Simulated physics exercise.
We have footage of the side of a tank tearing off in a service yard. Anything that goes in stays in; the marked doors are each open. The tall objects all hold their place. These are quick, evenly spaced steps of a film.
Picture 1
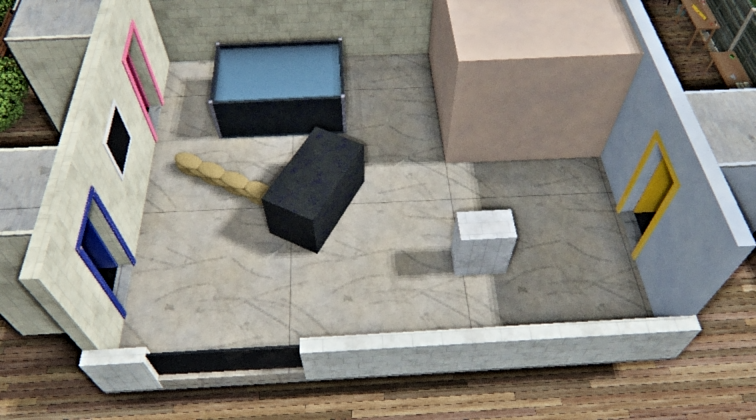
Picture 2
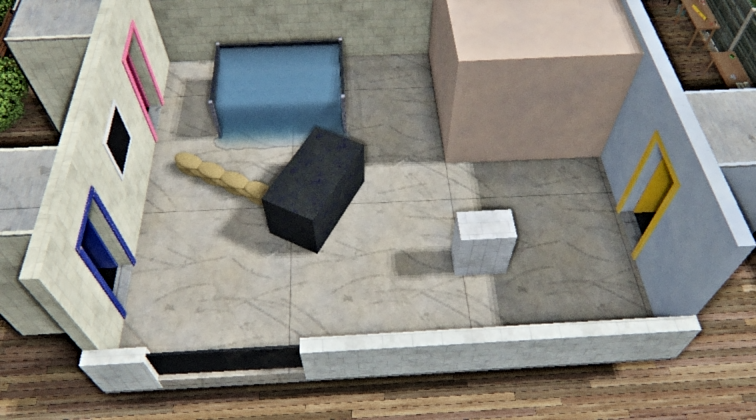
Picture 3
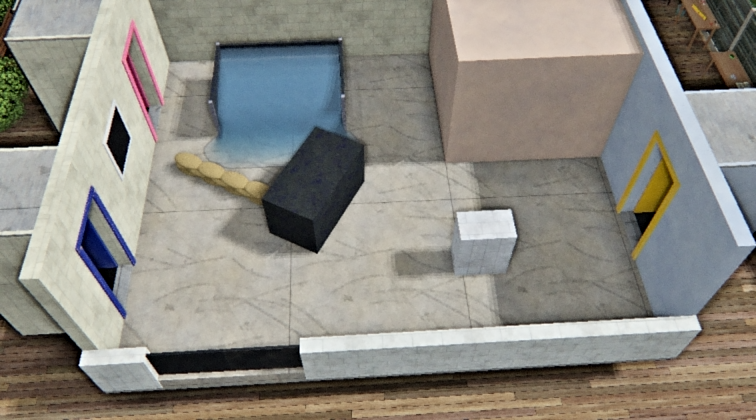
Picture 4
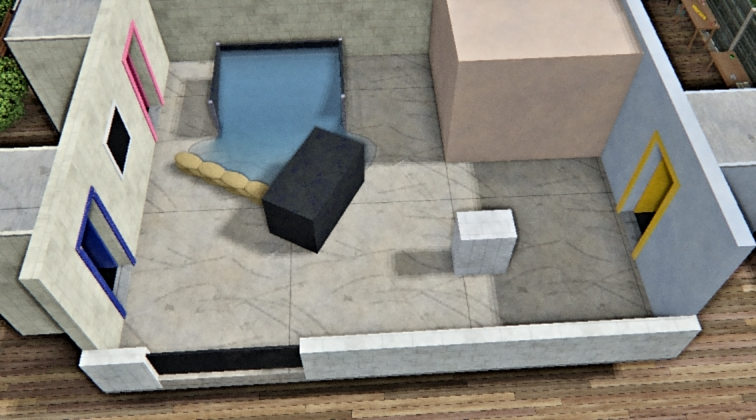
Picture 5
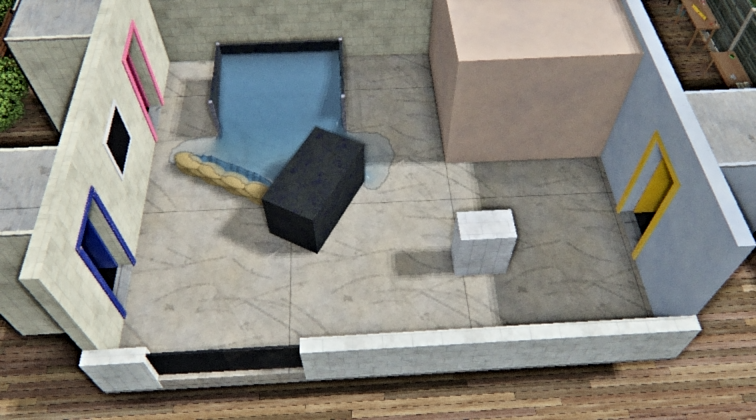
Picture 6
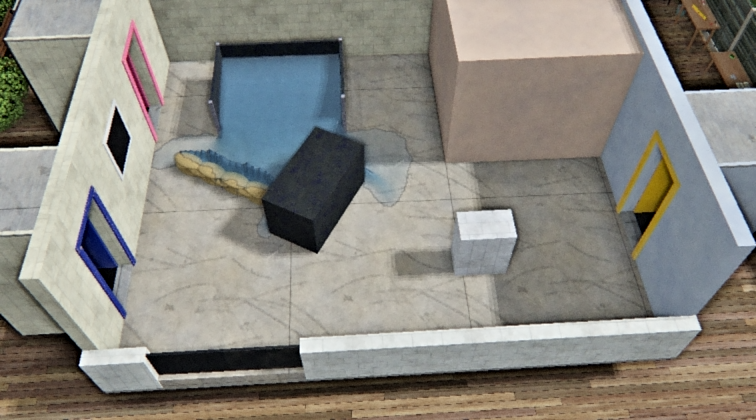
Blue water pours from the tank's open front and spreads around a black block and yellowish log.
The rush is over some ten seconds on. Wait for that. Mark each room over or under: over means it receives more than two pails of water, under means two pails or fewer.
Blue door - over; pink door - over; yellow door - over.
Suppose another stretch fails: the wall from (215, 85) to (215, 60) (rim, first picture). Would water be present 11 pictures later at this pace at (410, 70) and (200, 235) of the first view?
Untouched, then soaked.
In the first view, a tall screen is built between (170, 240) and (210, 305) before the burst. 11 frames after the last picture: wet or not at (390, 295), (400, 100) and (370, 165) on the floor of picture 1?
Outcome per location, in sequence: Unsoaked, unsoaked, soaking.
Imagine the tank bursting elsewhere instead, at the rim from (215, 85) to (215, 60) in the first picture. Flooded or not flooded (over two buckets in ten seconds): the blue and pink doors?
Well, the blue comes up short, while the pink crosses the threshold.
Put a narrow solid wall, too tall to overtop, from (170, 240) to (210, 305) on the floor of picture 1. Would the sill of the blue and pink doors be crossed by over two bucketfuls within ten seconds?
In short: The blue one holds, the pink one takes more.
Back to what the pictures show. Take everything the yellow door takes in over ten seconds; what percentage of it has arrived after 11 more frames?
I'd say some 0 per cent.
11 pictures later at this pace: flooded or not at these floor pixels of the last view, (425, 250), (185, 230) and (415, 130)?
Lab note, in the order given: Wet through, wet through, wet through.
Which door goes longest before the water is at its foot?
That's the yellow-painted one.
A moment on, water covers 35 % of the floor; the blue door not reached, the pink door wet at the sill, nothing in, the yellow door not reached.
Next, water covers 60 % of the floor; the blue door over two buckets in, the pink door under two buckets in, the yellow door not reached.
Then, water covers 70 % of the floor; the blue door over two buckets in, the pink door far over two buckets in, the yellow door over two buckets in.
Later, water covers 95 % of the floor; the blue door far over two buckets in, the pink door far over two buckets in, the yellow door over two buckets in.
In the end, water covers 95 % of the floor; the blue door far over two buckets in, the pink door far over two buckets in, the yellow door far over two buckets in.
